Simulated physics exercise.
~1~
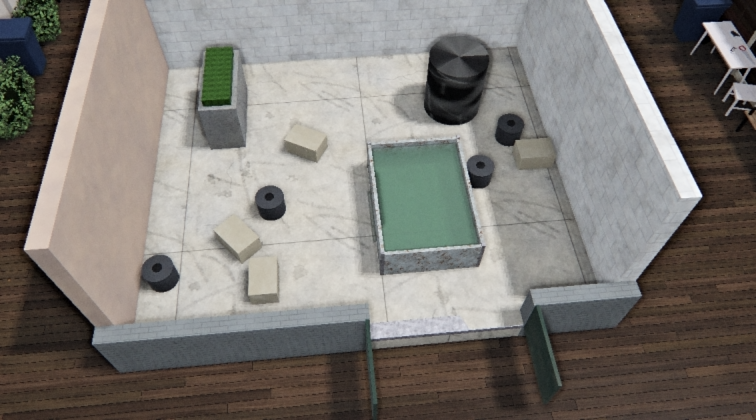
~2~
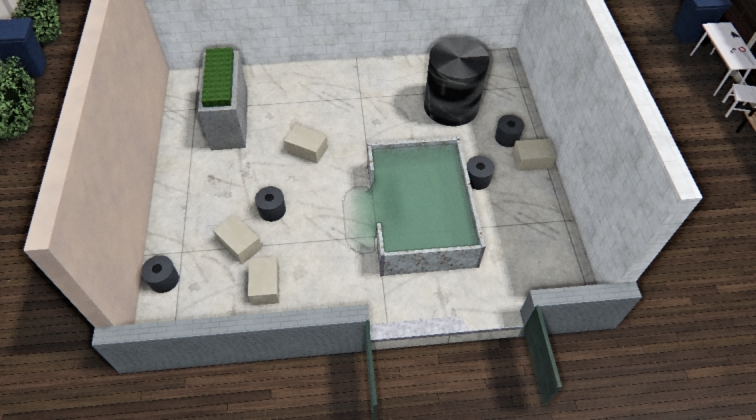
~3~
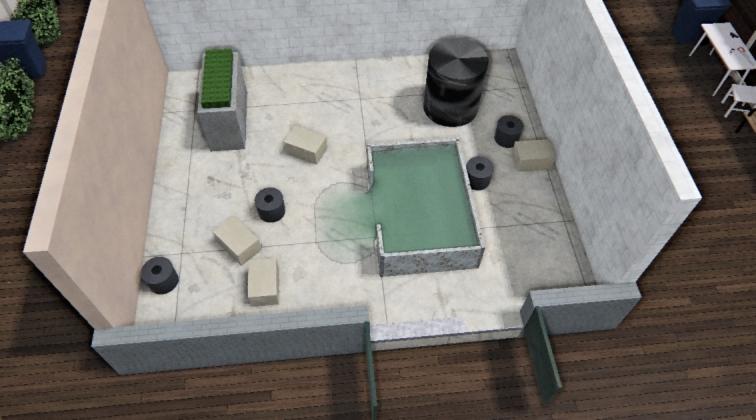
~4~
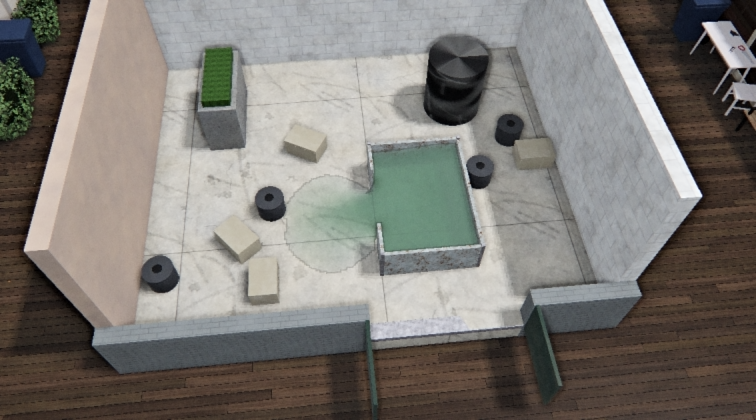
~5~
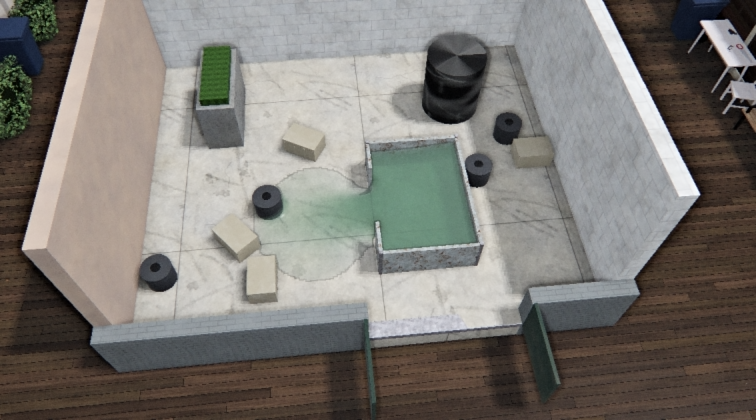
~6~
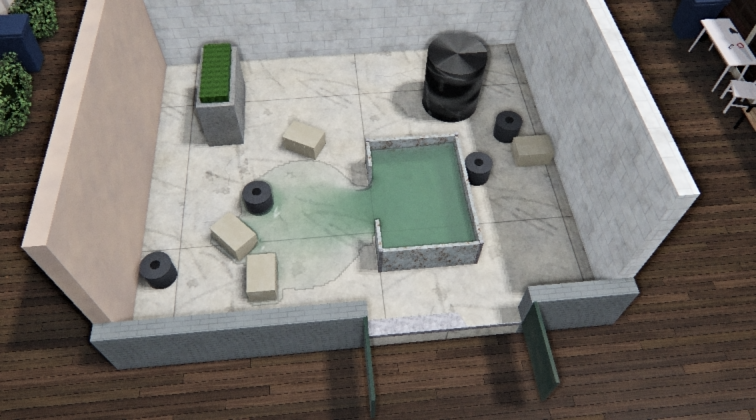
To begin with, dark round tubs and pale crates rest around a raised pool of green liquid in a walled yard. A gap opens in the pool's left side, and green liquid spreads leftward across the pale floor. It reaches the nearest tub, which shifts slightly left while the crates stay put.
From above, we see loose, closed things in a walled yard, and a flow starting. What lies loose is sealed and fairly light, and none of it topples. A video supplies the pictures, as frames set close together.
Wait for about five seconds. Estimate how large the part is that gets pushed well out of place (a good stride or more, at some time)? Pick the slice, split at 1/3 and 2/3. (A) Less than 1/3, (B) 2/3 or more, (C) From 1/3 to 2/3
The answer is C.
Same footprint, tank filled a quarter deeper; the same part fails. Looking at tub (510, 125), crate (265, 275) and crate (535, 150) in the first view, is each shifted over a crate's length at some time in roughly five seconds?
Well, in sequence: Not carried that far, carried that far, not carried that far.
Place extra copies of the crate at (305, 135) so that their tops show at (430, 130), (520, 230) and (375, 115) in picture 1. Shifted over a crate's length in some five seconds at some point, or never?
Listed in order: Hardly budges, hardly budges, then hardly budges.
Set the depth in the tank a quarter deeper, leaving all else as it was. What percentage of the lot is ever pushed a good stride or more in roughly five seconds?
Roughly 50 %.
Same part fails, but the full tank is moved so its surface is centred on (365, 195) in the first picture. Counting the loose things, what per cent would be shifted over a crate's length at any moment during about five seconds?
Estimate: Approx. 50 %.
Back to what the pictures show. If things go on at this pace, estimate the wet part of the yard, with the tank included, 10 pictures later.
I'd say around 40 in a hundred.
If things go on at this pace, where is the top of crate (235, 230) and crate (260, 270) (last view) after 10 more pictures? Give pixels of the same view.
I'd say about (164, 264) for the first and about (148, 311) for the second.
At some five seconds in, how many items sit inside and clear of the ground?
My tally gives 4.
A moment on, 2 of 8 are well off their spots; 0 afloat.
Next, 3 of 8 are well off their spots; 3 afloat.
Later, 3 of 8 are well off their spots; 4 afloat.
In the end, 4 of 8 are well off their spots, and 4 have been at some point; 4 afloat.
